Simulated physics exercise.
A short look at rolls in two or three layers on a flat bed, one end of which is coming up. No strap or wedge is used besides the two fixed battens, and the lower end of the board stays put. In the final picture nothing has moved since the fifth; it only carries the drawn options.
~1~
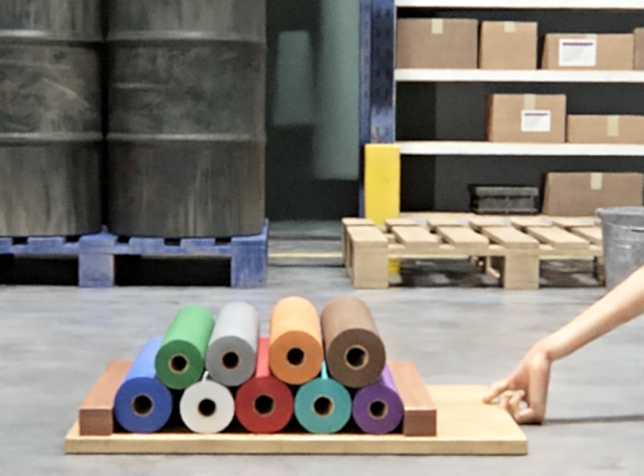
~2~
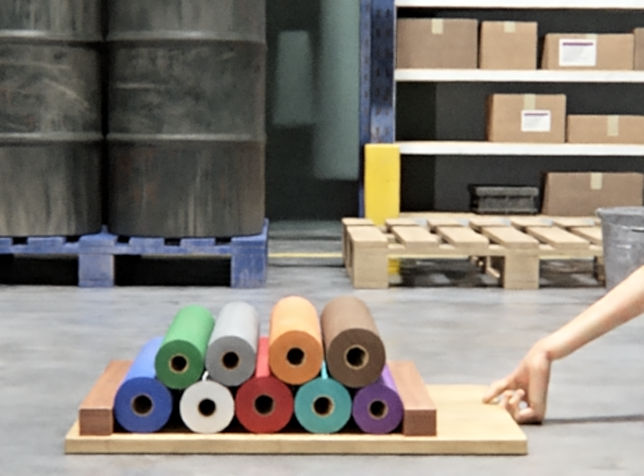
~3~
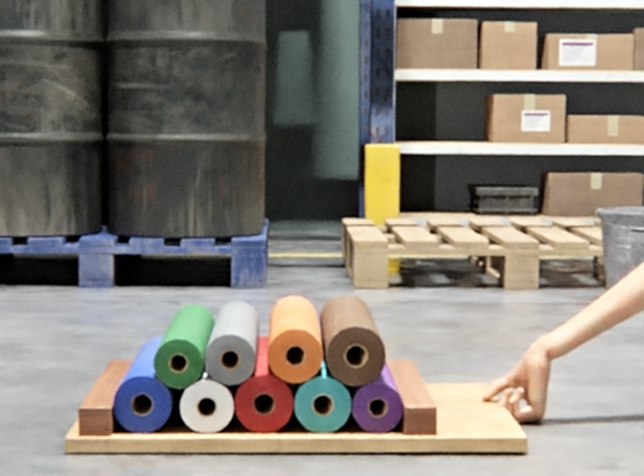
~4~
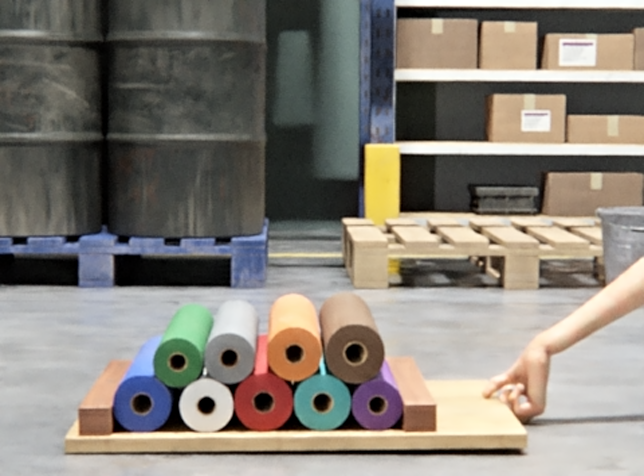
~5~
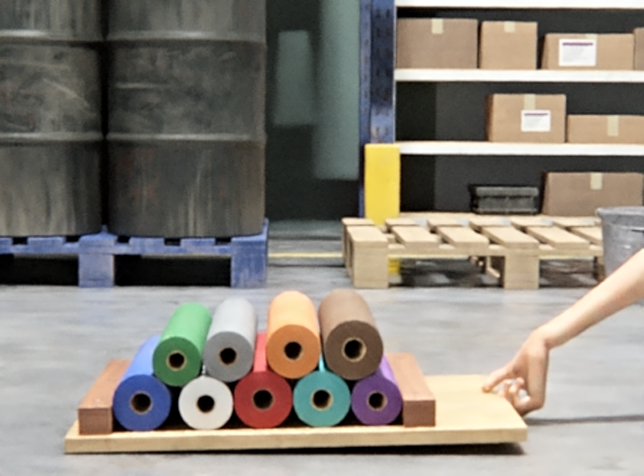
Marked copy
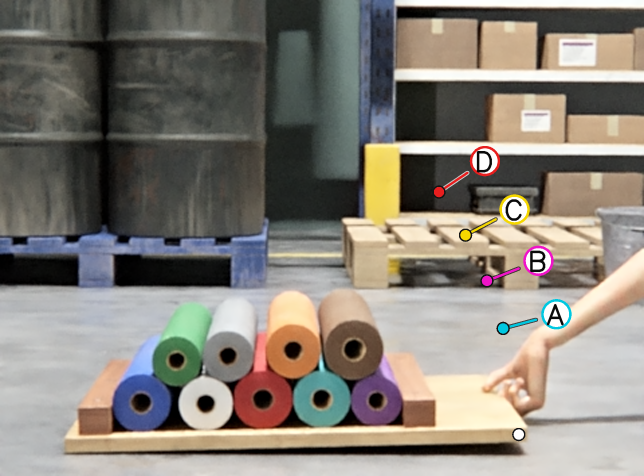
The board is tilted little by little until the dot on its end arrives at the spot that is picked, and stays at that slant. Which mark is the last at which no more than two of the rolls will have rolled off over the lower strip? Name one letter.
It can be raised to C.
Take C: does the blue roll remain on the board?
Yes, with C.
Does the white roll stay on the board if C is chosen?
The white roll: Yes.
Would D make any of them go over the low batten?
At D: Yes.
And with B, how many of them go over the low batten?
With B, none.
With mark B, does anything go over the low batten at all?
No, at B.
On the copy, A at (503, 328); B at (487, 281); C at (466, 235); D at (439, 192); the white dot at (519, 434).
On C. First, board at 16°.
Then, board at 28°.
Finally, board at 28°, none over the low batten.
By contrast, A none over the low batten; B none over the low batten; D four over the low batten (orange, brown, grey, green).
